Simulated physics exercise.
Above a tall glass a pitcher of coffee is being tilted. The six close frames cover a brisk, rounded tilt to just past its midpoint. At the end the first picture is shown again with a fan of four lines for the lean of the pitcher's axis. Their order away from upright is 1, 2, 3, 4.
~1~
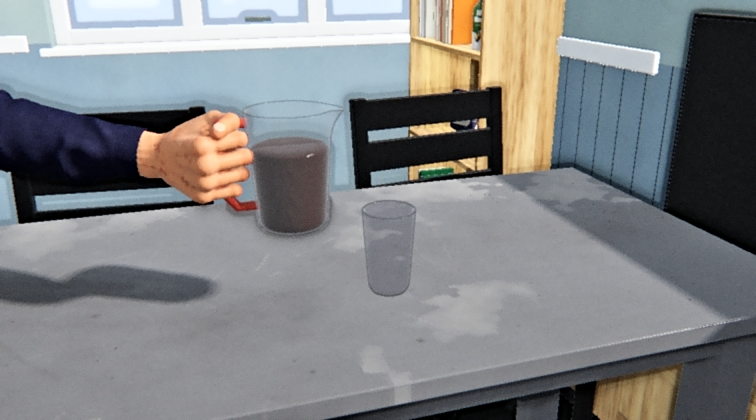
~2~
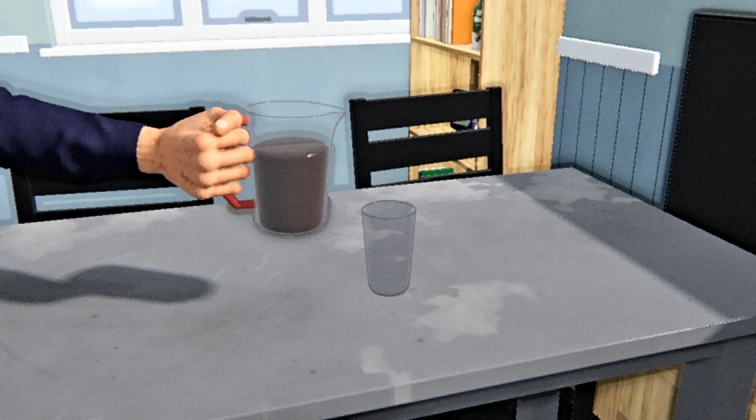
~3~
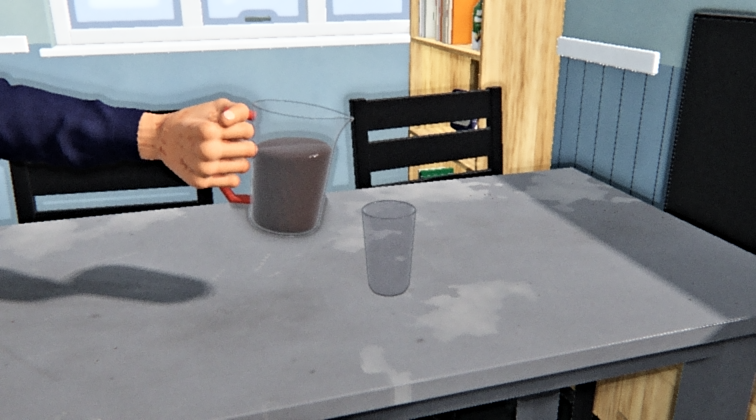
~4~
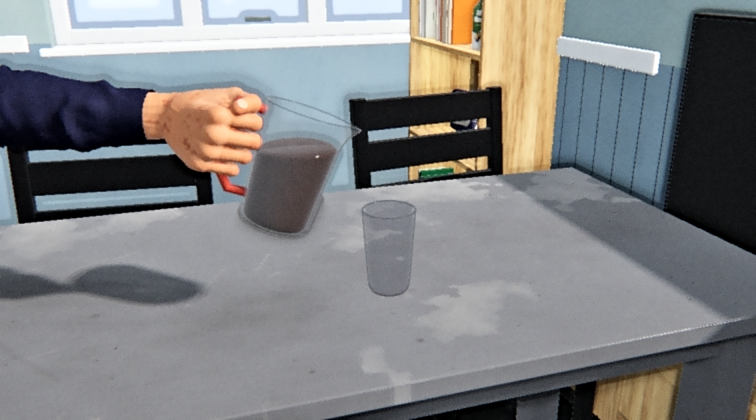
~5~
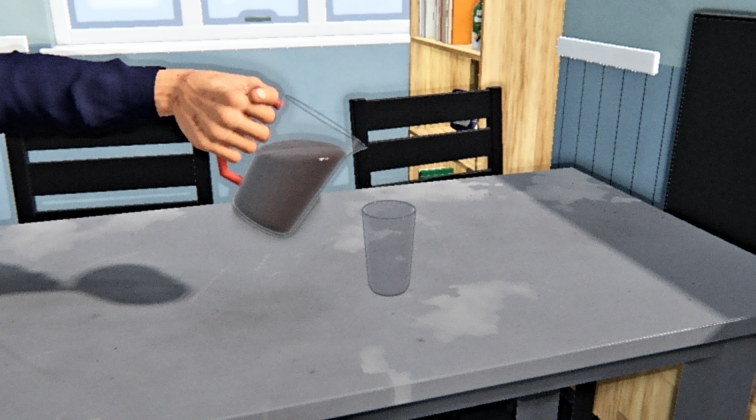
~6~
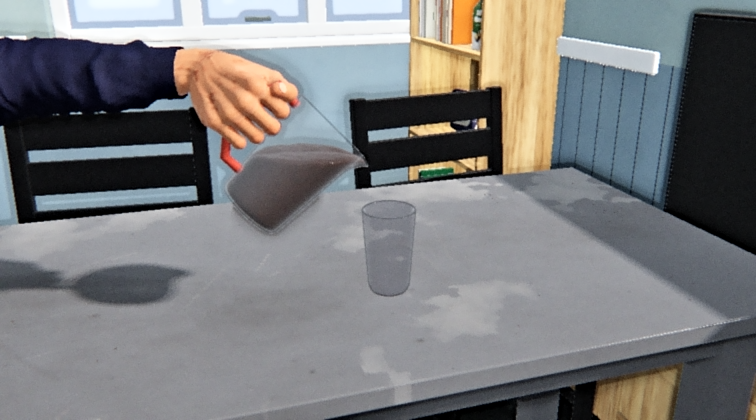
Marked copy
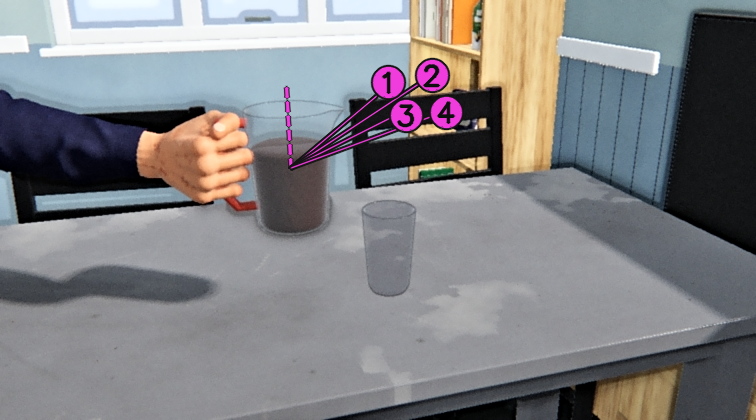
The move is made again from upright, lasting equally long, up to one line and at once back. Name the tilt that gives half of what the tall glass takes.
Take 2.
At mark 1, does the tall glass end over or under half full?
Under half.
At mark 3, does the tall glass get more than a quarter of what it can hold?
Yes, clearly.
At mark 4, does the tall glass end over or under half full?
Over half.
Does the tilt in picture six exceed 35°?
Yes, it does.
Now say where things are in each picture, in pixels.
Upright, lip at (343, 108); rim of the tall glass round (389, 209); nothing has left yet.
Tipped about 3°, lip at (345, 110); nothing has left yet.
Tipped about 10°, lip at (352, 117); nothing has left yet.
Tipped about 21°, lip at (359, 129); nothing has left yet.
Tipped about 34°, lip at (365, 146); nothing has left yet.
Tipped about 48°, lip at (367, 164); nothing has left yet.
On the marked copy, 1 at (376, 96); 2 at (418, 84); 3 at (389, 118); 4 at (430, 116).
For mark 1, the tall glass ends with about 27 % of what it can hold.
For mark 2, the tall glass ends with about 47 % of what it can hold.
For mark 3, the tall glass ends with about 73 % of what it can hold.
For mark 4, the tall glass ends with about 90 % of what it can hold; 7 % of the coffee is spilt.
